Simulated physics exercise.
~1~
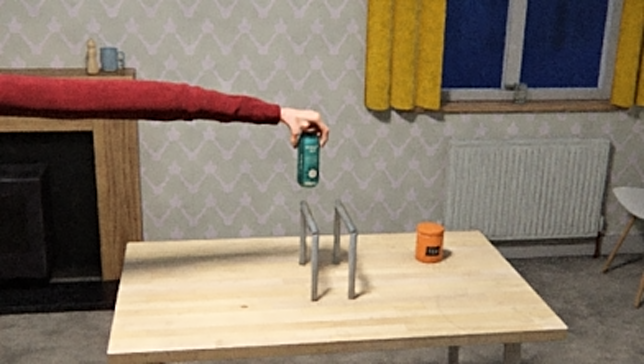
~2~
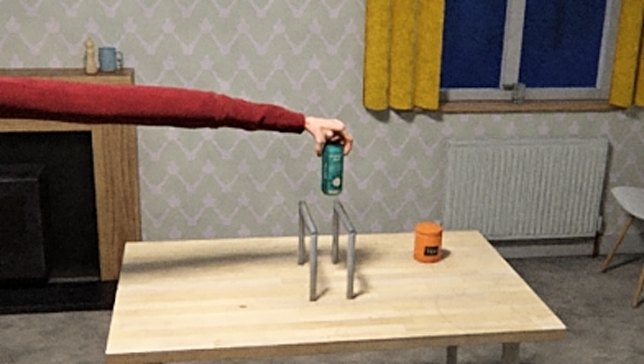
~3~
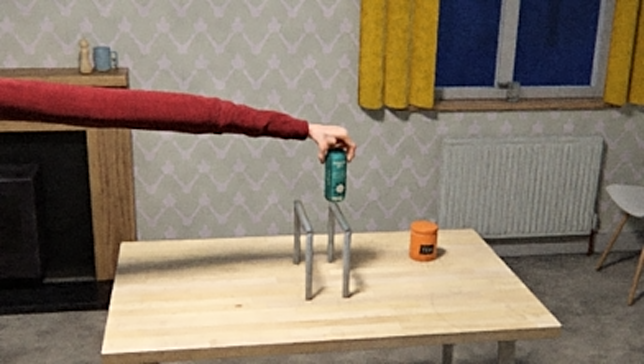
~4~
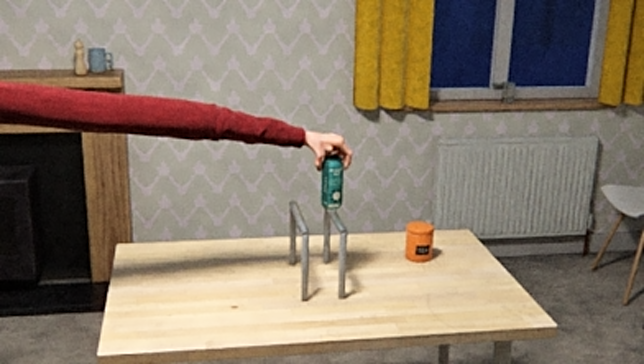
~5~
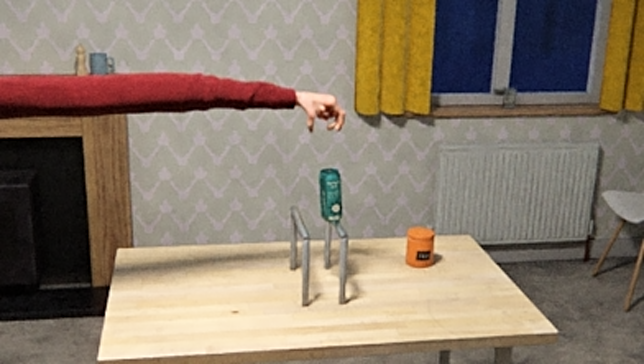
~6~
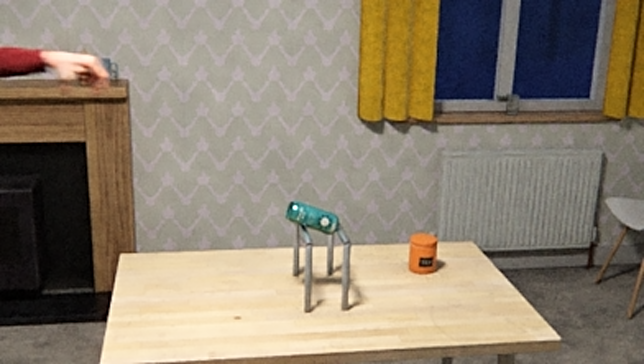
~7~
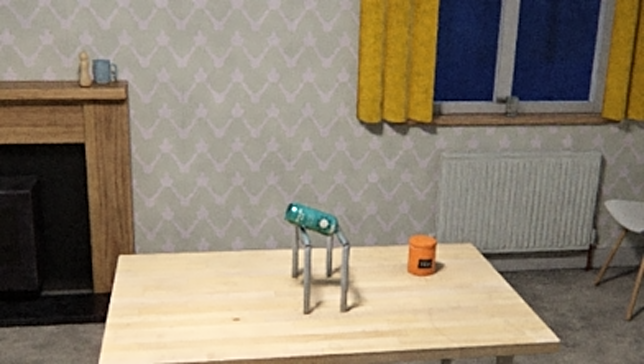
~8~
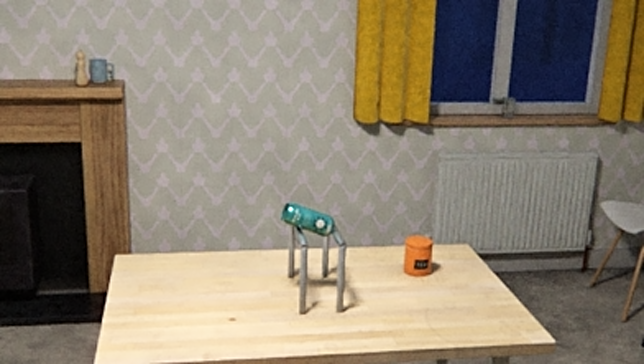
An arm in a red sleeve reaches in from the left, holding a turquoise can upright above a grey metal stand on a pale wooden table, seen from the front and slightly above in a room with patterned wallpaper, a fireplace and yellow curtains. An orange jar sits to the right of the stand. The hand moves the can a little to the right, lowers it toward the stand and lets go, drawing back to the left. The can tips over to the left onto its side. It ends lying across the top of the stand, slightly tilted, while the jar stays in place.
